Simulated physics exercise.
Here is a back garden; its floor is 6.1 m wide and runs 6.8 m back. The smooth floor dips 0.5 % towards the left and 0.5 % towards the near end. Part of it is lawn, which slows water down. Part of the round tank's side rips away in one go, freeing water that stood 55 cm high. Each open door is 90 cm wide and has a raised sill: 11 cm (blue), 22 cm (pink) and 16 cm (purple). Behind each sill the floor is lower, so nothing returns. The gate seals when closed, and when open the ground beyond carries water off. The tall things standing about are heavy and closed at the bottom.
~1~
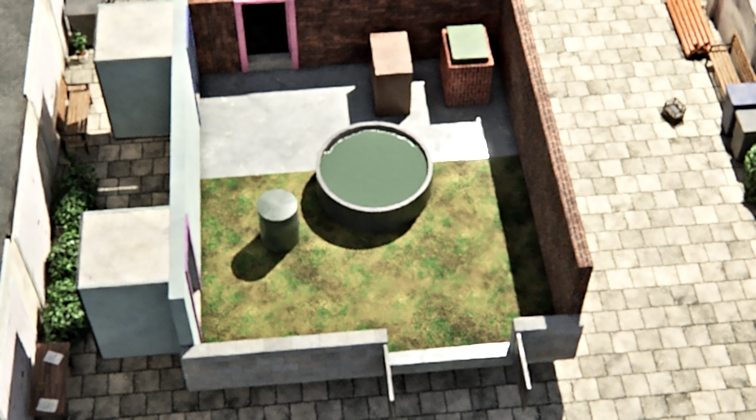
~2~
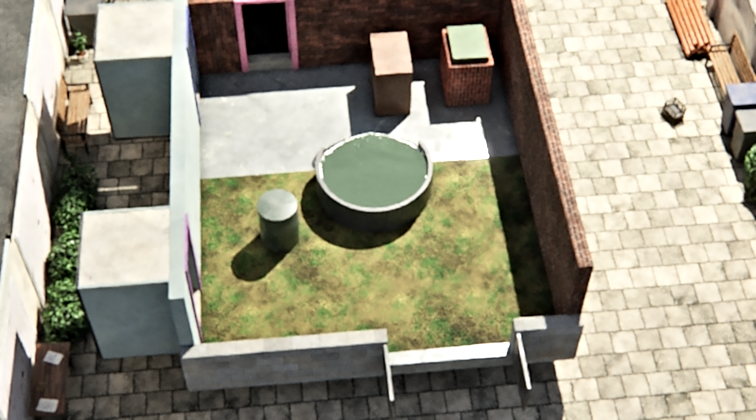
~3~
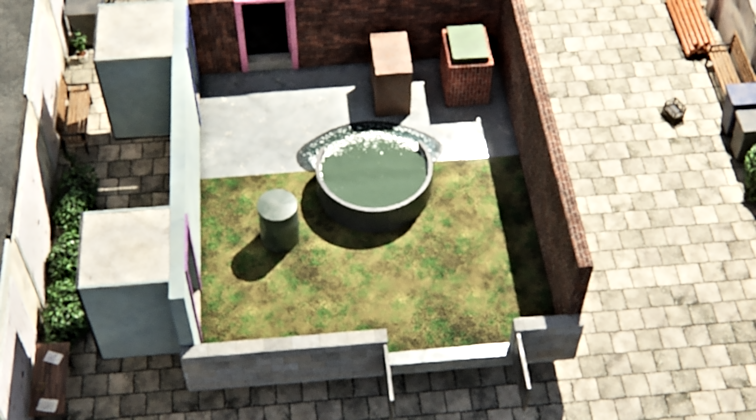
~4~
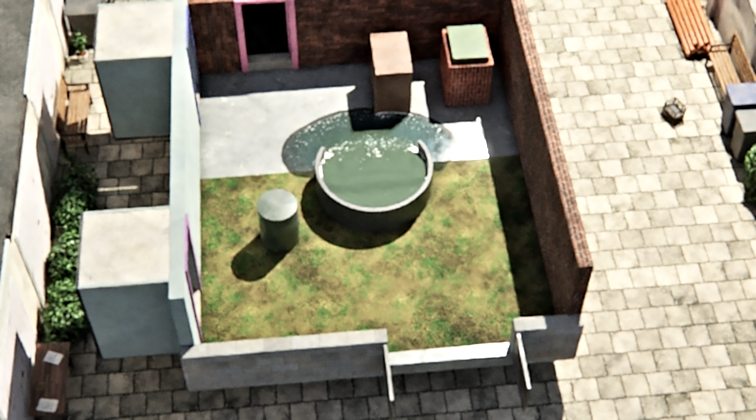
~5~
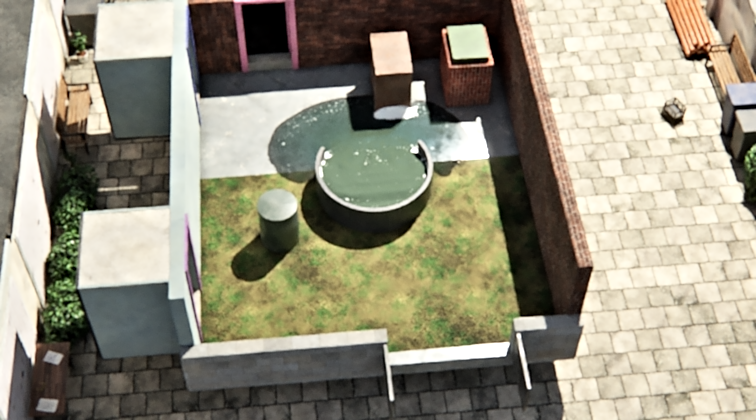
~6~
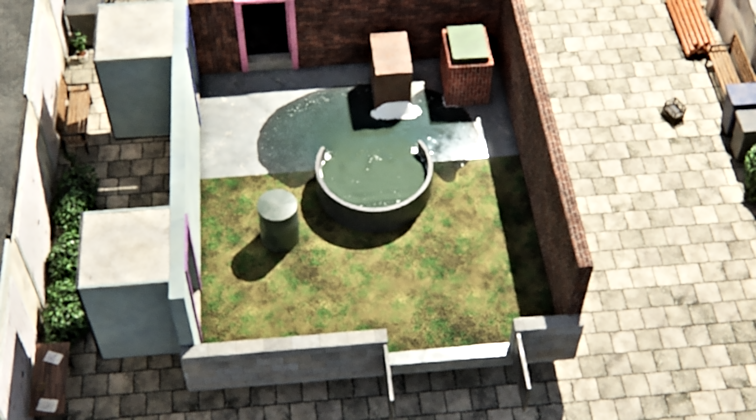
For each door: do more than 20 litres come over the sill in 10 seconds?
Within that time: At the blue door it goes over the limit; at the pink door it stays under the limit; at the purple door it keeps below the limit.
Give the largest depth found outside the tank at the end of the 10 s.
About 8 cm.
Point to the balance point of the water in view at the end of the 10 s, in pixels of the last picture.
At about (335, 198).
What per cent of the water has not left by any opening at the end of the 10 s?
Roughly 94 in a hundred.
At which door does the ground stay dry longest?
Last comes the purple one.
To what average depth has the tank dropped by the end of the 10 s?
Roughly 6 cm on average.
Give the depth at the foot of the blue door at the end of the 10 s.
Roughly 5.0 cm deep.
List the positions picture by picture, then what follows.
The first frame shows still water, 55 cm deep, in the round tank at (374, 168).
In the second frame, water pours out at (369, 139) and has run 1.1 m, to (425, 160); deepest outside 28 cm, 55 cm at the round tank's back.
In the third frame, water pours out at (369, 141) and has run 1.3 m, to (439, 149); deepest outside 28 cm, 55 cm at the round tank's back.
In the fourth frame, the front is at (289, 163), 1.6 m from the gap at (369, 143); 3.0 m2 of floor is under water; 55 cm left at the back of the round tank.
In the fifth frame, water pours out at (369, 143) and has run 1.9 m, to (272, 147); deepest outside 31 cm, 49 cm at the round tank's back.
In the sixth frame, water pours out at (369, 143) and has run 2.1 m, to (265, 129); deepest outside 44 cm, 46 cm at the round tank's back.
A moment later water covers 30 % of the floor and is deepest (34 cm) near (385, 121); blue door not reached, pink door 17 cm at the sill, 0 L in, purple door not reached.
Soon after water covers 30 % of the floor and is deepest (30 cm) near (209, 80); blue door 14 cm at the sill, 0 L in, pink door 20 cm at the sill, 0 L in, purple door not reached.
Next water covers 40 % of the floor and is deepest (22 cm) near (200, 100); blue door 21 cm at the sill, 50 L in, pink door 11 cm at the sill, 0 L in, purple door not reached.
Later on water covers 65 % of the floor and is deepest (11 cm) near (200, 114); blue door 11 cm at the sill, 89 L in, pink door 9 cm at the sill, 0 L in, purple door not reached.
At the end water covers 95 % of the floor and is deepest (8 cm) near (202, 368); blue door 5 cm at the sill, 90 L in, pink door 4 cm at the sill, 0 L in, purple door 5 cm at the sill, 0 L in.
